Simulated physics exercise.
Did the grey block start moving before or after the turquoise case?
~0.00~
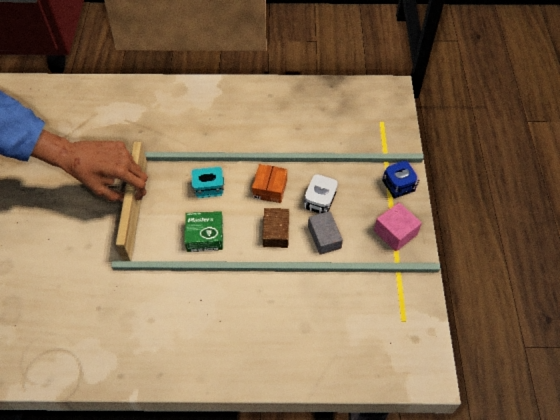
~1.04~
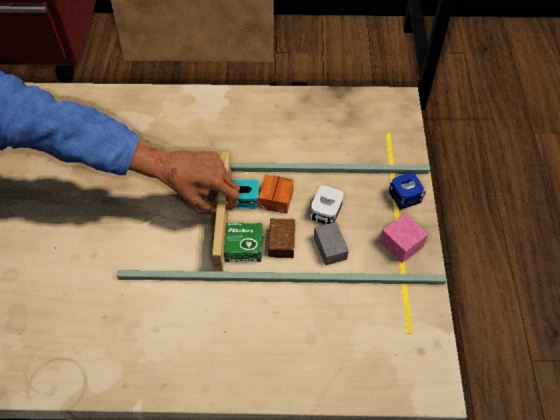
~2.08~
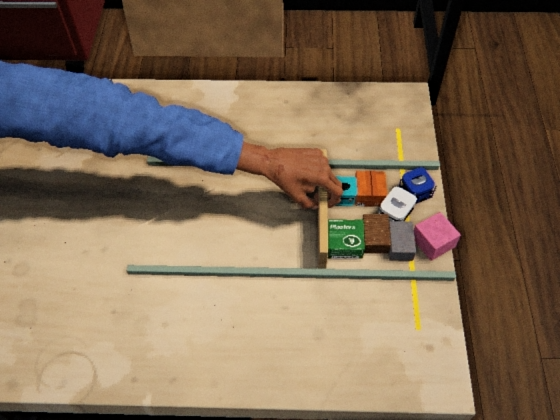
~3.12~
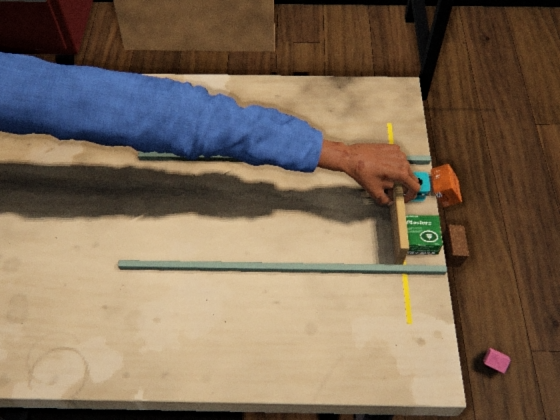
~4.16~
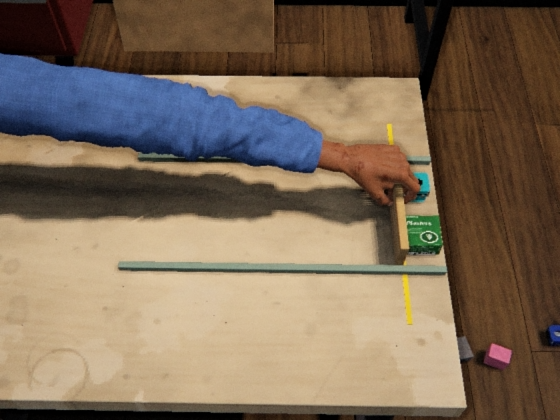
The grey block started moving after the turquoise case, which the board was already pushing to the right while the grey block still sat in its place.
